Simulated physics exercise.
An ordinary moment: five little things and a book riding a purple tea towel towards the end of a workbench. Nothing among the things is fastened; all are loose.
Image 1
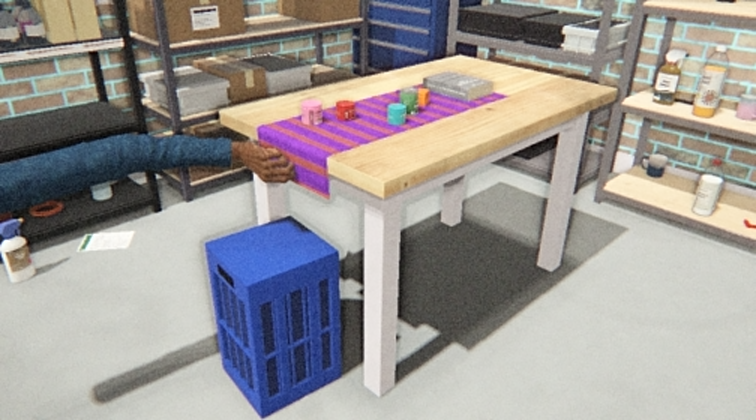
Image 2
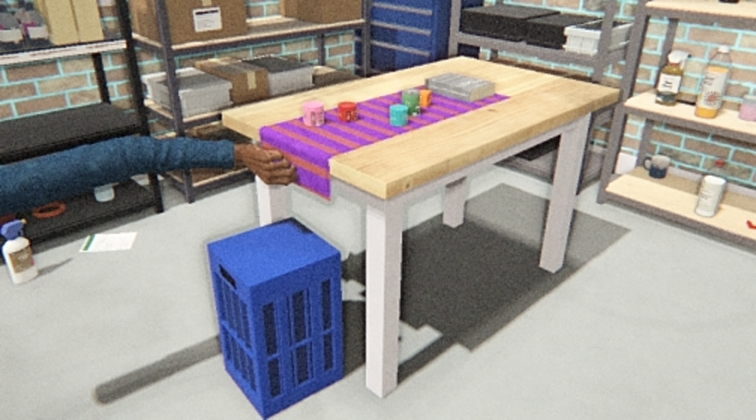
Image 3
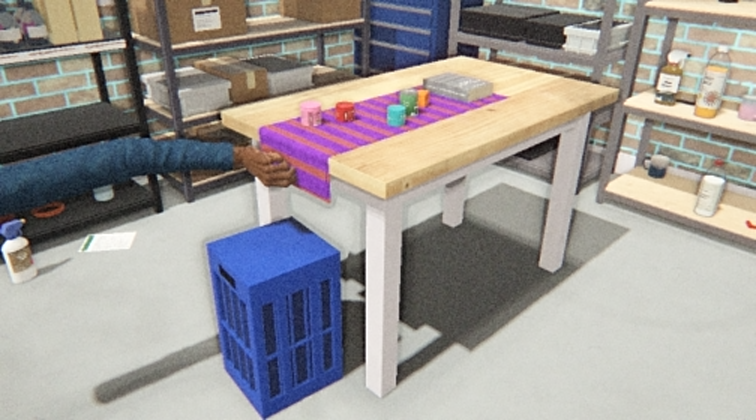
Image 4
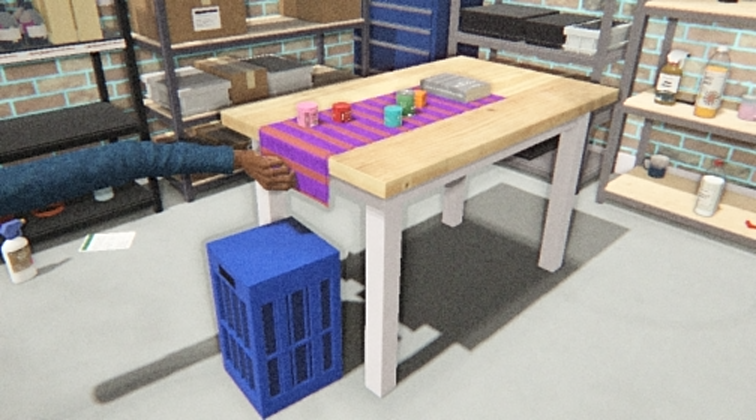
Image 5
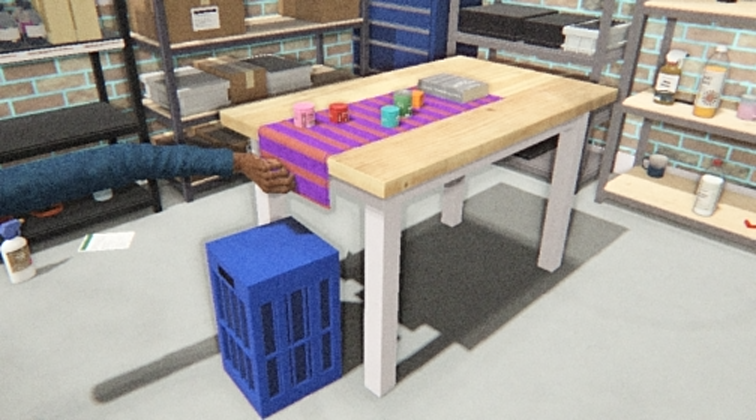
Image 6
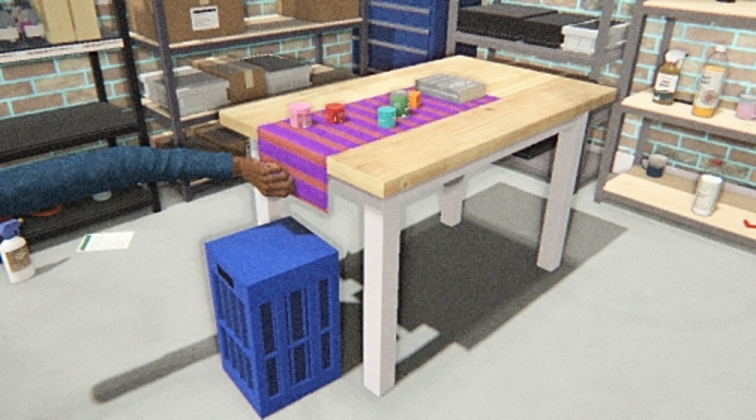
We see a hand at the left gripping a purple striped cloth on a wooden table and slowly drawing it down over the edge, above a blue crate, as small colourful pots and a grey book shift slightly left with it.
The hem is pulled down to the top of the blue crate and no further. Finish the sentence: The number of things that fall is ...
The number of things that fall is one.
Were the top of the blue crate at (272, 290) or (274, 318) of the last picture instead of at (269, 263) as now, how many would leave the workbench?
First case 2, second case 3.
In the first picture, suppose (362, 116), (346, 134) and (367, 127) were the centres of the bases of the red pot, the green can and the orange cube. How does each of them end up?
The red pot is still on top, the green can is off the top and the orange cube is still on top.
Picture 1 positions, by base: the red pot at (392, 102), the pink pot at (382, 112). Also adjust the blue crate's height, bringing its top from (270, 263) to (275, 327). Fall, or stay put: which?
The red pot stays aboard, and the pink pot does not stay aboard.
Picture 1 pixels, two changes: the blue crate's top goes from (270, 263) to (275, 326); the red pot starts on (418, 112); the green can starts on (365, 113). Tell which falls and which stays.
Result: Red pot still there, green can gone.
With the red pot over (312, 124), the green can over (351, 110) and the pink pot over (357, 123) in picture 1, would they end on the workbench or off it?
The red pot ends up off; the green can stays put; the pink pot stays put.
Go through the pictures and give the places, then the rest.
In the first picture, hem (329, 200); pink pot (311, 103); red pot (346, 103); turquoise pot (397, 106); green can (410, 90); orange cube (421, 91); top of the crate (270, 263).
In the second picture, hem (330, 202); pink pot (313, 104).
In the third picture, hem (330, 204); red pot (345, 104).
In the fourth picture, hem (328, 208); turquoise pot (393, 108); top of the crate (271, 263).
In the fifth picture, hem (330, 210); green can (404, 92).
In the sixth picture, hem (328, 214); pink pot (300, 106); red pot (335, 106); turquoise pot (387, 109); green can (400, 92); orange cube (412, 93).
A little later, hem near (294, 225); all still up.
Next, hem on the crate; pink pot gone.
When it is over, hem on the crate; pink pot gone. Over the edge go one.
